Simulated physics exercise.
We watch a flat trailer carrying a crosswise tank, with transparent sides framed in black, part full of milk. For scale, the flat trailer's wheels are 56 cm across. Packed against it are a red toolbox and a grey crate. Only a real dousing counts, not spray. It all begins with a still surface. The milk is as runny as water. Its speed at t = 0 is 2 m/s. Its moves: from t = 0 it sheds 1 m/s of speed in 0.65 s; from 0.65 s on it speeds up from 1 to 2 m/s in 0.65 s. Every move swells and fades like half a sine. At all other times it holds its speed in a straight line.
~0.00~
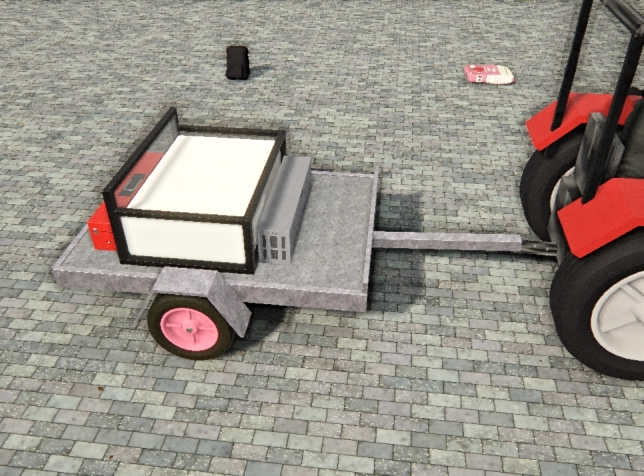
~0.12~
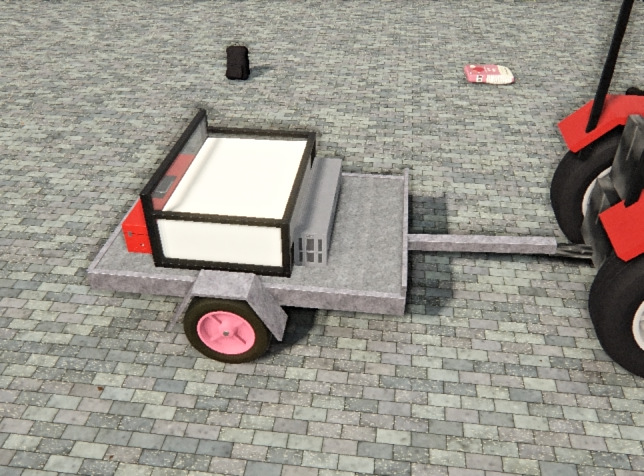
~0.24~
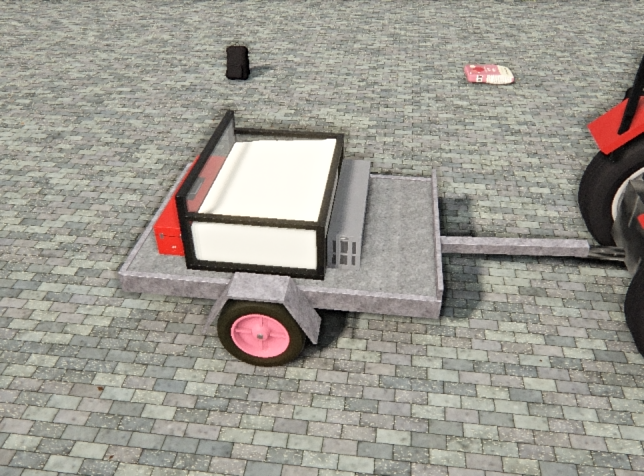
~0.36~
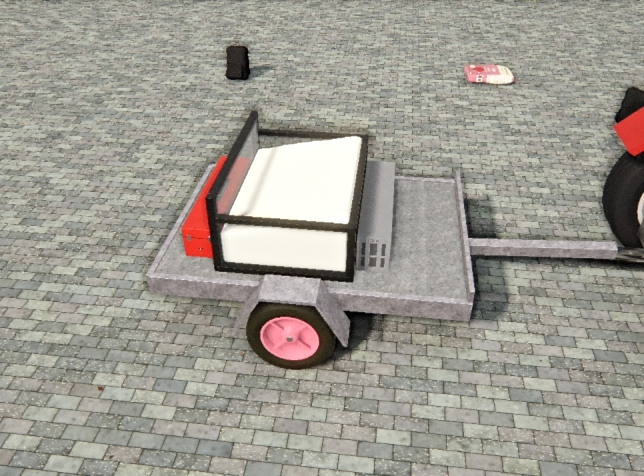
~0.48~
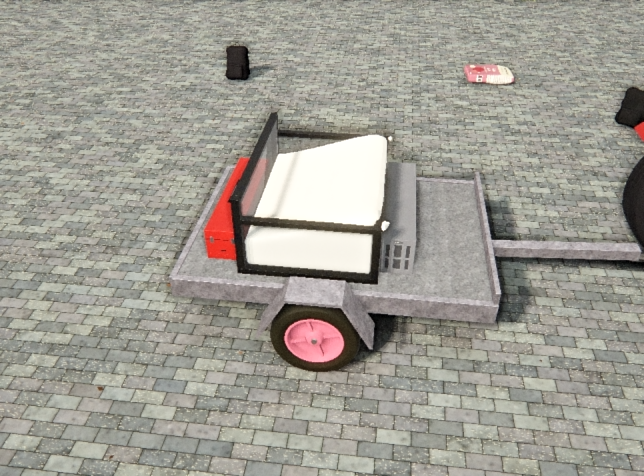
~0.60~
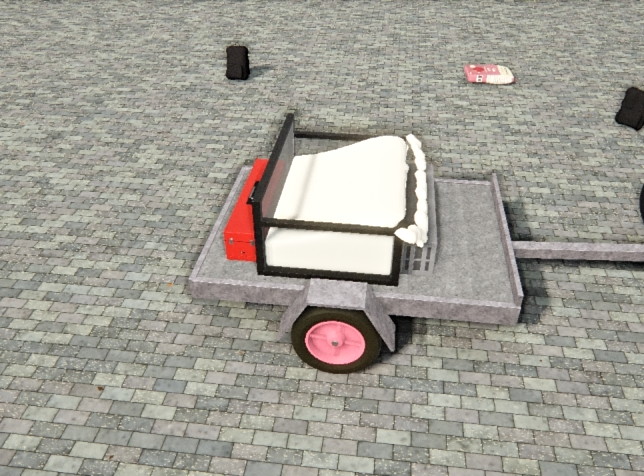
On a grey brick pavement, a red tractor pulled a flat trailer to the right, and the white liquid in its black-framed tank surged towards the front, heaping up against the grey crate's side.
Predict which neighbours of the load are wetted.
Red toolbox: Takes a soaking; grey crate: Takes a soaking.
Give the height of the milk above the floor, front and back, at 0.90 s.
Front 28 cm, back 38 cm.
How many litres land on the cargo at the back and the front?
Roughly 2 and 24 L.
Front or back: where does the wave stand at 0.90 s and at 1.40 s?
Towards the back, then the back.
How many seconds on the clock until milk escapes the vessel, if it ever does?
At about 0.7 s.
After 0.90 s front 28 cm, middle 28 cm, back 37 cm above the floor; the loss stands at 3 per cent, over the front.
After 1.40 s front 16 cm, middle 33 cm, back 39 cm above the floor; the loss stands at 4 per cent, over the front.
After 1.90 s front 40 cm, middle 23 cm, back 18 cm above the floor; the loss stands at 6 per cent, over the front.
After 4.28 s the loss stands at 14 per cent, over the front; the red toolbox has caught 2 litres and the grey crate 24 litres.
